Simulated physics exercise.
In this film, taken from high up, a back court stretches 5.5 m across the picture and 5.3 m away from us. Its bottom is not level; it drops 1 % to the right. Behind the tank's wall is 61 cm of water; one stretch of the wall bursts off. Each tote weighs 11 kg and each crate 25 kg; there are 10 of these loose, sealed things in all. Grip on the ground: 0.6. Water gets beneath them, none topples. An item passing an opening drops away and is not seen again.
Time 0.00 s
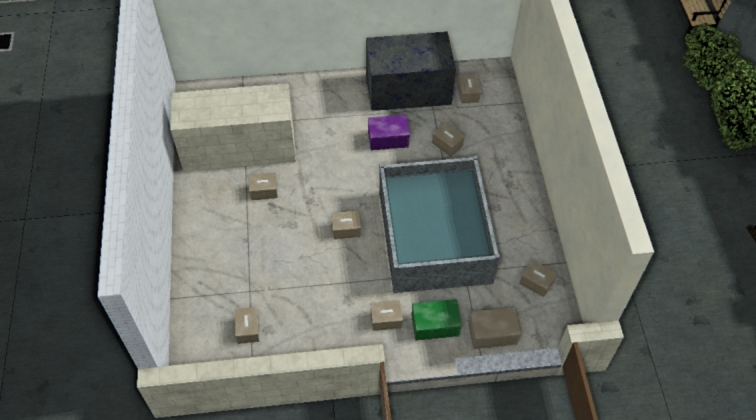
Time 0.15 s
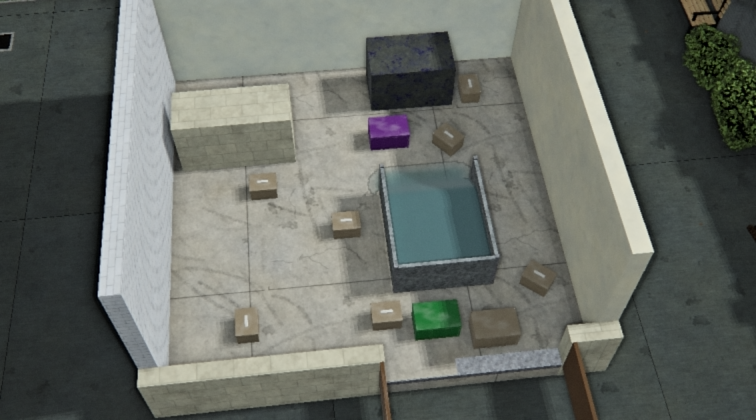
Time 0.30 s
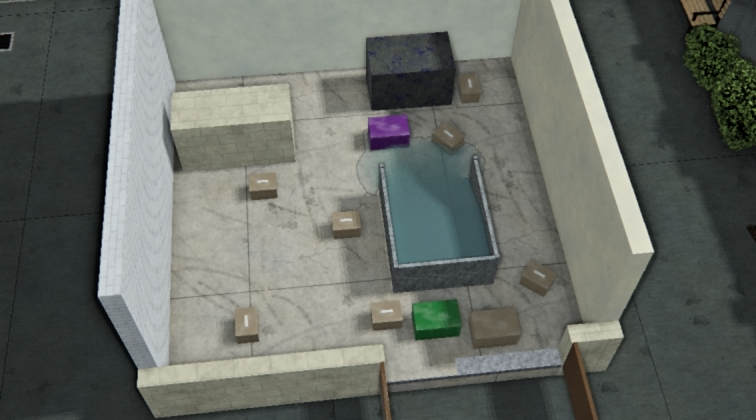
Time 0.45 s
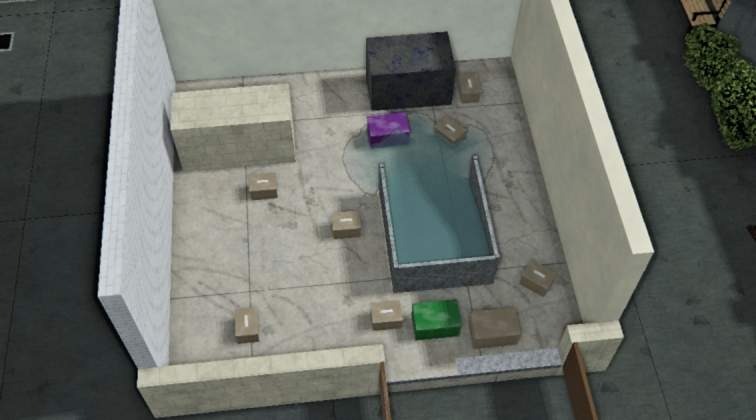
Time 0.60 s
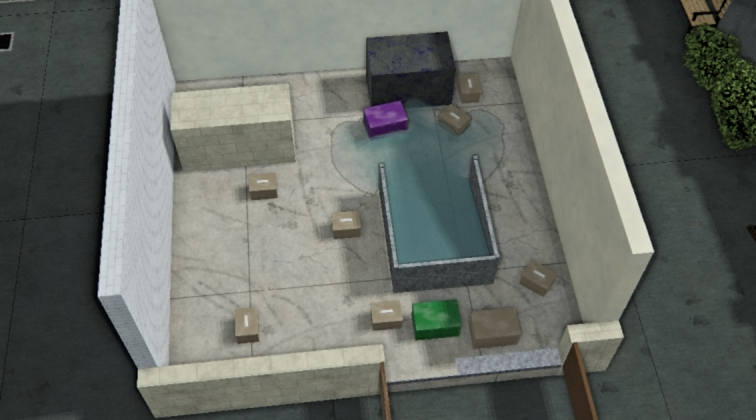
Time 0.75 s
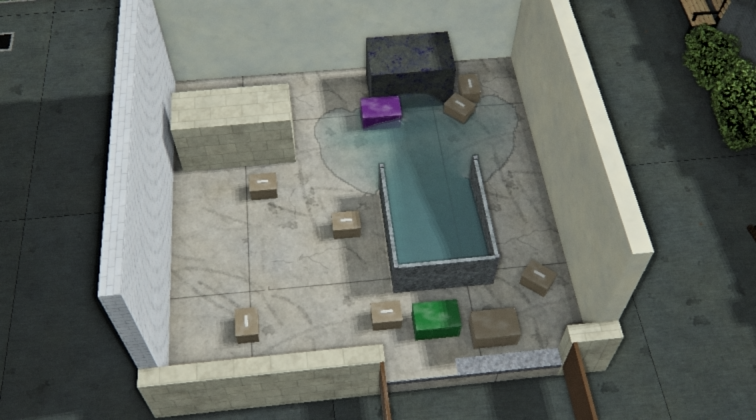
Water poured out of a walled tank when its far side broke away, spread across the courtyard floor, and pushed a purple crate and a small brown box a short way toward the back wall.
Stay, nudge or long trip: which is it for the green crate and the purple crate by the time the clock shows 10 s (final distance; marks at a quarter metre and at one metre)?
The green crate? It stays roughly where it started. The purple crate? It ends well clear of its start.
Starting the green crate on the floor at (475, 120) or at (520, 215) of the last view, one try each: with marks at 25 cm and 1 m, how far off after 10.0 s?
Spot one - it creeps some distance; spot two - it creeps some distance.
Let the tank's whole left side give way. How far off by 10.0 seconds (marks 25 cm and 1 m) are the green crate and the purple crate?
Outcome - green crate: No real movement, purple crate: No real movement.
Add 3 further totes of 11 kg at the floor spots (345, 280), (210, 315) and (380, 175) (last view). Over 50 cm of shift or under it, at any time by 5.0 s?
First within, then within, then beyond.
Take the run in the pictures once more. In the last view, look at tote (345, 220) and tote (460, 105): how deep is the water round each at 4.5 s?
About 2 and 11 cm.
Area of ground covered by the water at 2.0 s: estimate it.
Flooded: Near 11.0 m2.
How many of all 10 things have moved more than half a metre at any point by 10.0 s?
Count: 4.
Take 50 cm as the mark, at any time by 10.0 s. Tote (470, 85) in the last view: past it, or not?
Beyond.
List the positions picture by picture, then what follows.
In the first frame, the green crate at (437, 315), on the bottom; the purple crate at (389, 126), on the bottom; water covers 2.0 m2; 0 of 10 have shifted.
In the second frame, the green crate at (437, 315) rests on the ground; the purple crate at (389, 126), on the bottom; water covers 2.8 m2; 0 of 10 have shifted.
In the third frame, the green crate at (437, 315), on the bottom; the purple crate at (389, 126) rests on the ground; water covers 3.5 m2; 0 of 10 have shifted.
In the fourth frame, the green crate at (437, 315), on the bottom; the purple crate at (388, 124) rests on the ground, 4 cm from its start; 4.4 m2 under water; 1 of 10 have shifted.
In the fifth frame, the green crate at (437, 315) rests on the ground; the purple crate at (385, 114) rests on the ground, 24 cm from its start; 5.3 m2 under water; 2 of 10 have shifted.
In the sixth frame, the green crate at (437, 315) rests on the ground; the purple crate at (381, 107), on the bottom, 41 cm from its start; 6.2 m2 under water; 2 of 10 have shifted.
After 2.0 s the green crate is near (437, 315), 0.0 m from its start, aground; the purple crate is near (310, 95), 1.4 m from its start, aground; 0 of 10 are out; 2 afloat.
After 4.5 s the green crate is near (437, 315), 0.0 m from its start, aground; the purple crate is near (215, 91), 2.8 m from its start, afloat; 0 of 10 are out; 3 afloat.
After 7.0 s the green crate is near (437, 315), 0.0 m from its start, aground; the purple crate is near (239, 88), 2.5 m from its start, aground; 0 of 10 are out; 0 afloat.
After 10.0 s the green crate is near (437, 315), 0.0 m from its start, aground; the purple crate is near (239, 88), 2.5 m from its start, aground; 0 of 10 are out; 0 afloat.
